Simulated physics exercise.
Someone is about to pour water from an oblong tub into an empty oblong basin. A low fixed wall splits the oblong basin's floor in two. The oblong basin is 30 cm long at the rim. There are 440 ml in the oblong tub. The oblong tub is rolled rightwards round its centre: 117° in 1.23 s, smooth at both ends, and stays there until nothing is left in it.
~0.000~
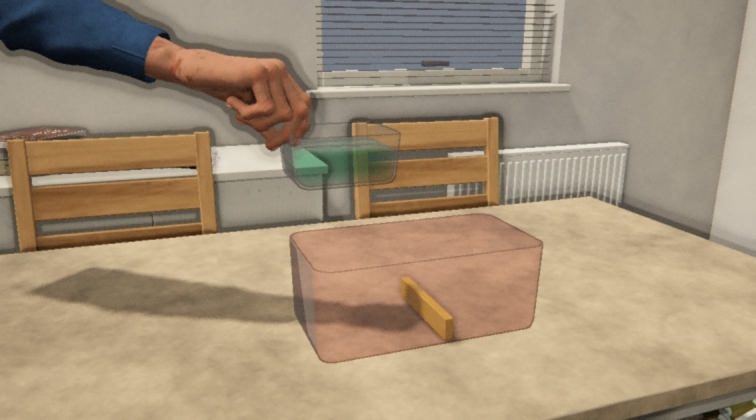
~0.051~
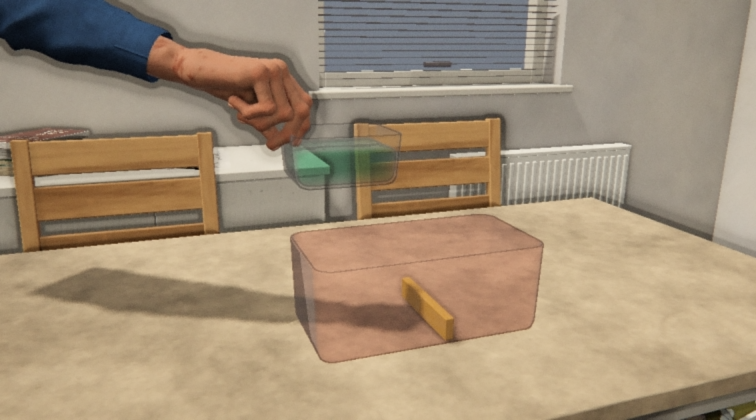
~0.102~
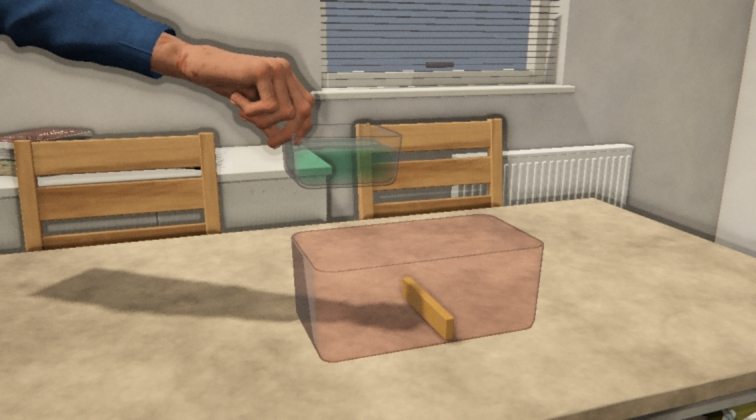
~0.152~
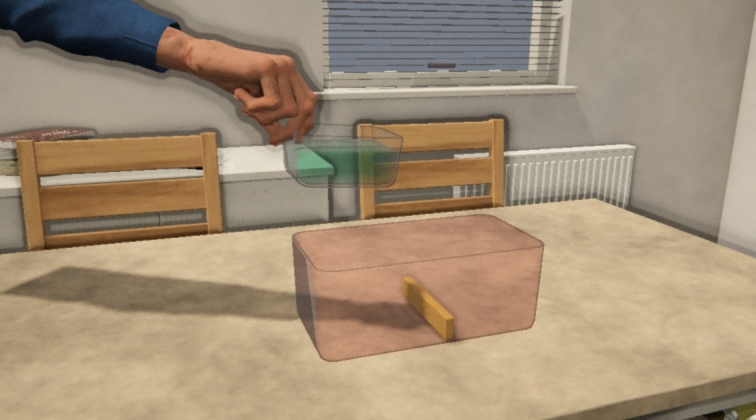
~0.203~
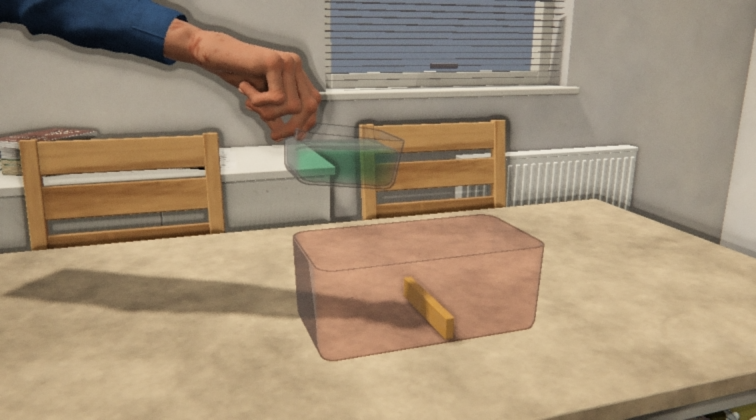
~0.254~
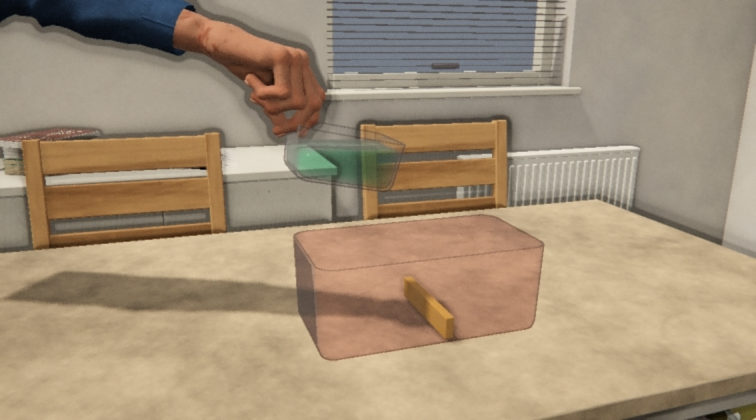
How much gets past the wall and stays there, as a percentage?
Roughly 53 per cent is past the wall.
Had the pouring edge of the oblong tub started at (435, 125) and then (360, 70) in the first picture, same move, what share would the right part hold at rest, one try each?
In turn about 85 and 20 per cent.
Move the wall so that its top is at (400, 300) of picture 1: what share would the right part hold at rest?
In that case some 75 per cent.
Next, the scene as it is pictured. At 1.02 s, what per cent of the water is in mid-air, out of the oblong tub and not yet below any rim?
Some 5 per cent.
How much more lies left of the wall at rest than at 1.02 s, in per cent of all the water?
Near 7 in a hundred.
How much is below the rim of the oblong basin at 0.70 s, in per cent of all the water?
Some 26 per cent.
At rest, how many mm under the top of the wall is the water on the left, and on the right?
Left about 20 mm, right about 16 mm.
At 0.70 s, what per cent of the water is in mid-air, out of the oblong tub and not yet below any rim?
Some 38 per cent.
Then, 0.70 s in, the tilt is 71° and 38 per cent is still to pour, 7 is left of the wall and 18 right of it.
Then, 1.02 s in, the tilt is 109° and 3 per cent is still to pour, 40 is left of the wall and 52 right of it.
Then, 1.36 s in, the tilt is 117° and 0 per cent is still to pour, 47 is left of the wall and 53 right of it.
Then, 1.73 s in, the tilt is 117° and 0 per cent is still to pour, 47 is left of the wall and 53 right of it.
Finally, 47 per cent lies left of the wall, 53 right of it and 0 outside.
